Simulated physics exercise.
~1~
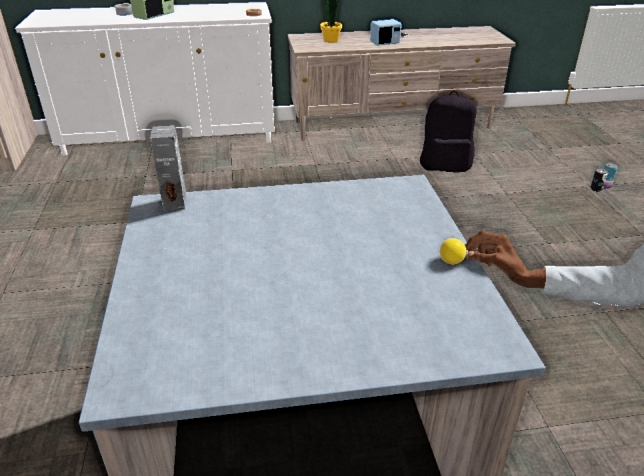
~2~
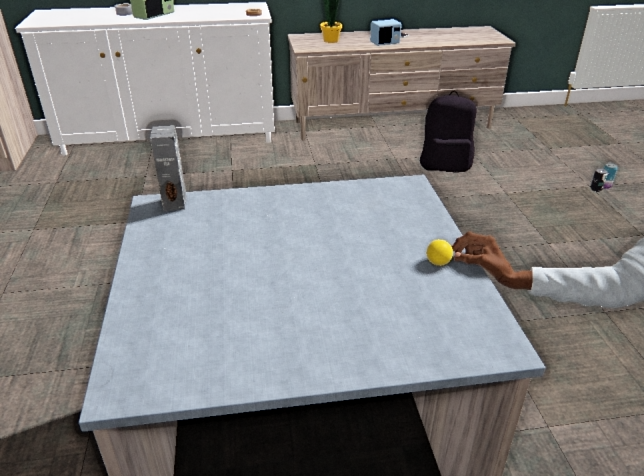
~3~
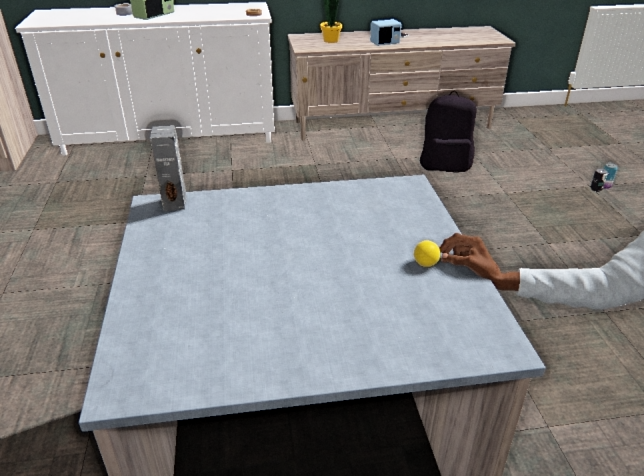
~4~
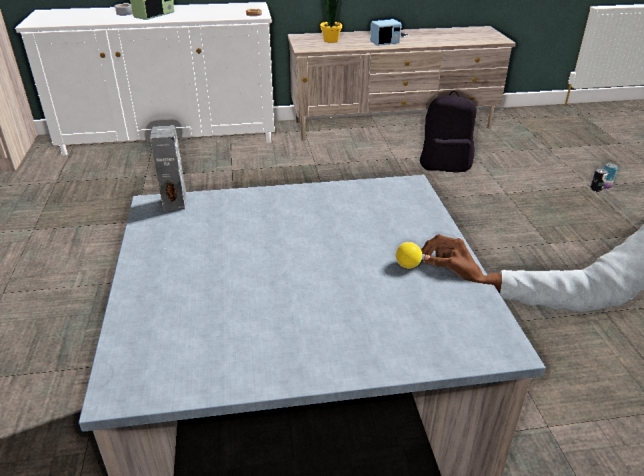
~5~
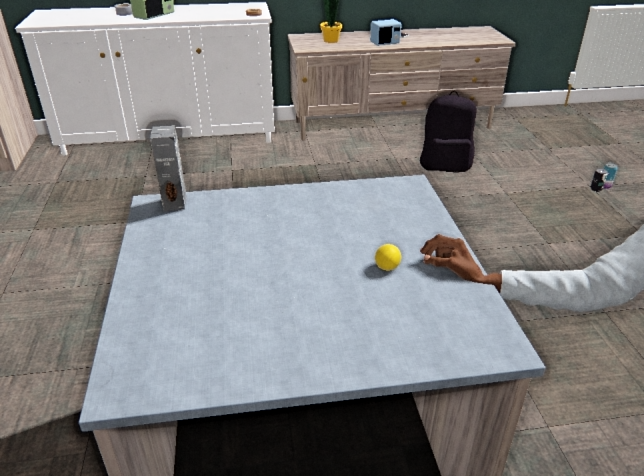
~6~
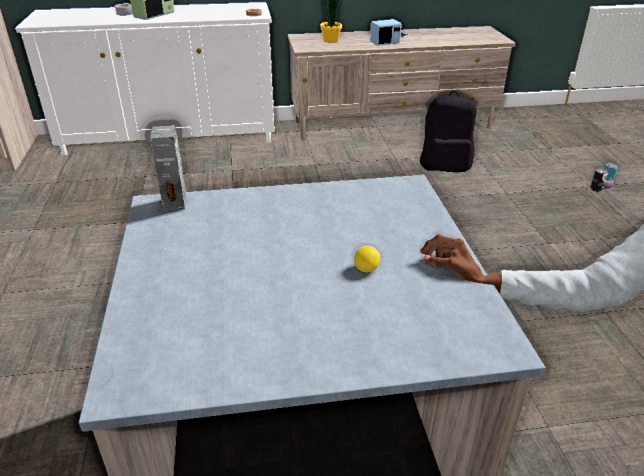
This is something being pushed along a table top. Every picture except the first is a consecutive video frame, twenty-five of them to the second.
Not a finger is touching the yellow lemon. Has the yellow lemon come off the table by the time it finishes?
Yes.
Then, 0.20 s later than the last frame, yellow lemon moved well along near (263, 269).
Then, 0.40 s later than the last frame, yellow lemon moved well along near (159, 278).
Then, 0.70 s later than the last frame, yellow lemon now off the table.
Then, 0.90 s later than the last frame, things are still on the move.
When it is over, off the table, yellow lemon.
